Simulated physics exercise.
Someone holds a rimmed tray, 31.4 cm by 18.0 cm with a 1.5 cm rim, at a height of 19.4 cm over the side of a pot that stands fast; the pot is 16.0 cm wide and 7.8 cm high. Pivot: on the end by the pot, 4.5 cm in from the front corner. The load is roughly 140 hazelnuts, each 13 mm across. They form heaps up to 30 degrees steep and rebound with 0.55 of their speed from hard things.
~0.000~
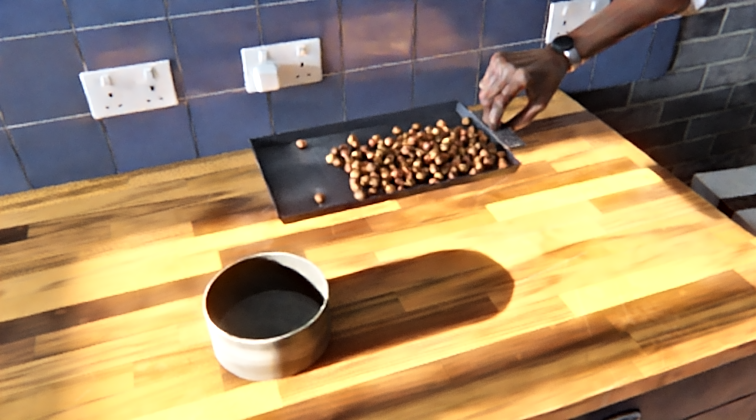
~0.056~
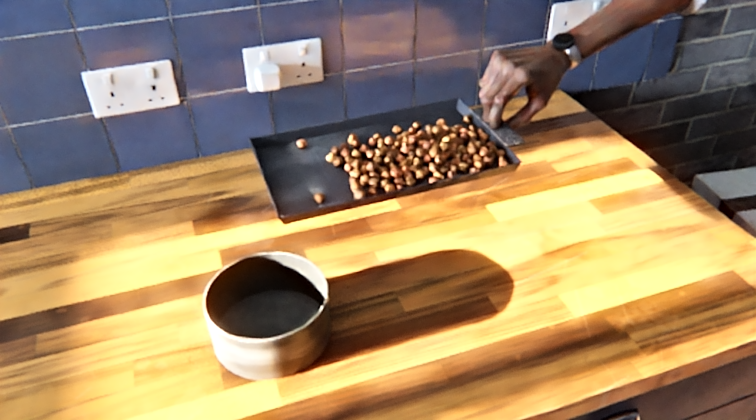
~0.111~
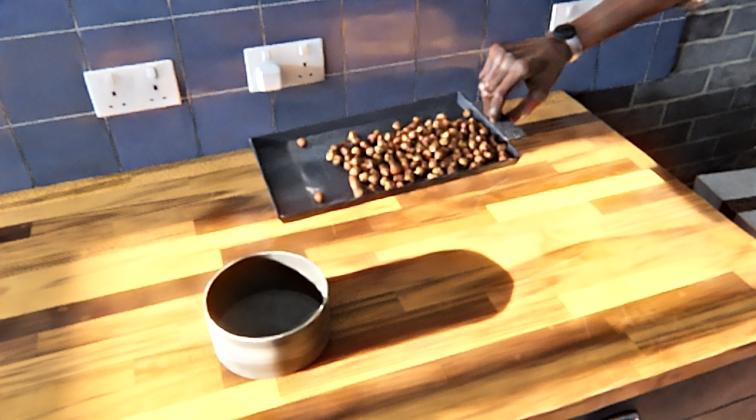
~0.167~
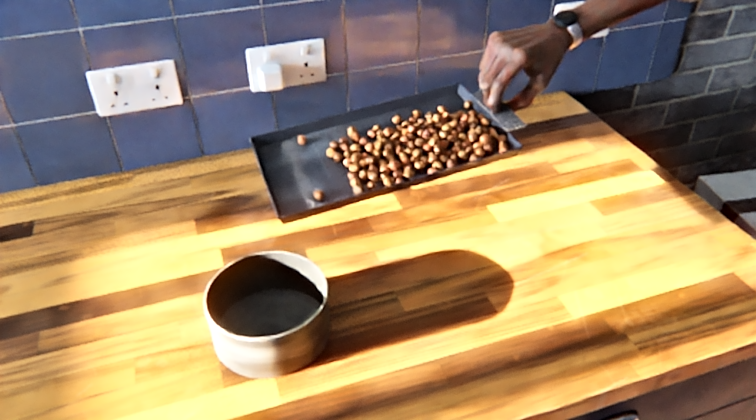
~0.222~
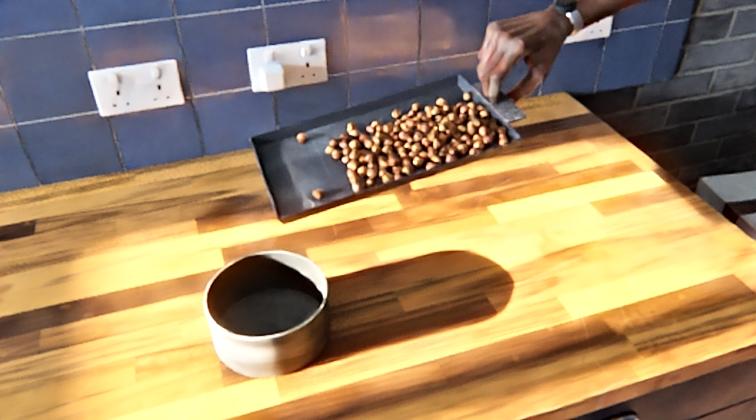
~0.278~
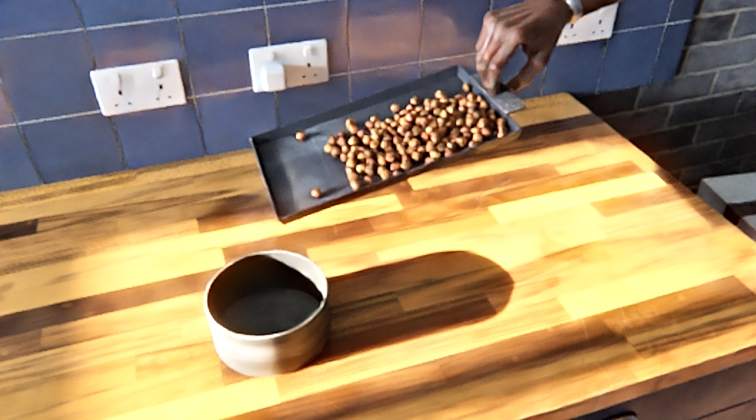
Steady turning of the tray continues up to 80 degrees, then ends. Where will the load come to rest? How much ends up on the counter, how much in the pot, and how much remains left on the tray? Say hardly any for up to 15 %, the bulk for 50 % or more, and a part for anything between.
By place: Counter a part, pot the bulk, tray hardly any.
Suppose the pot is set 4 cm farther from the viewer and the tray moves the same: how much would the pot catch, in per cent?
I'd say some 85 per cent would end up there.
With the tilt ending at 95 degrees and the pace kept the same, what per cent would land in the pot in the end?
In that case, near 75 percent.
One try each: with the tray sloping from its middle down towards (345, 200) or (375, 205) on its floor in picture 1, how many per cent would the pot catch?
Roughly 90 per cent on the first try and 40 per cent on the second.
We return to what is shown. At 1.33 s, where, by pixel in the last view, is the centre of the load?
The load's centre is near (266, 183) at that time.
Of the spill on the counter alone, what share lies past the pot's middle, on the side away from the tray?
Around 80 in a hundred.
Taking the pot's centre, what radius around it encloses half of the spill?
That comes to near 18 cm.
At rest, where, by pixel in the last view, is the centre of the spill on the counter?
Near (210, 264).
After 0.91 s, tilt 44 degrees; the tray holds 90 %, the pot 0 %.
After 1.33 s, tilt 65 degrees; the tray holds 70 %, the pot 20 %.
After 1.83 s, tilt 80 degrees; the tray holds 10 %, the pot 60 %.
In the end, at 2.9 s, counter 25 %, pot 75 %, tray 0 %.
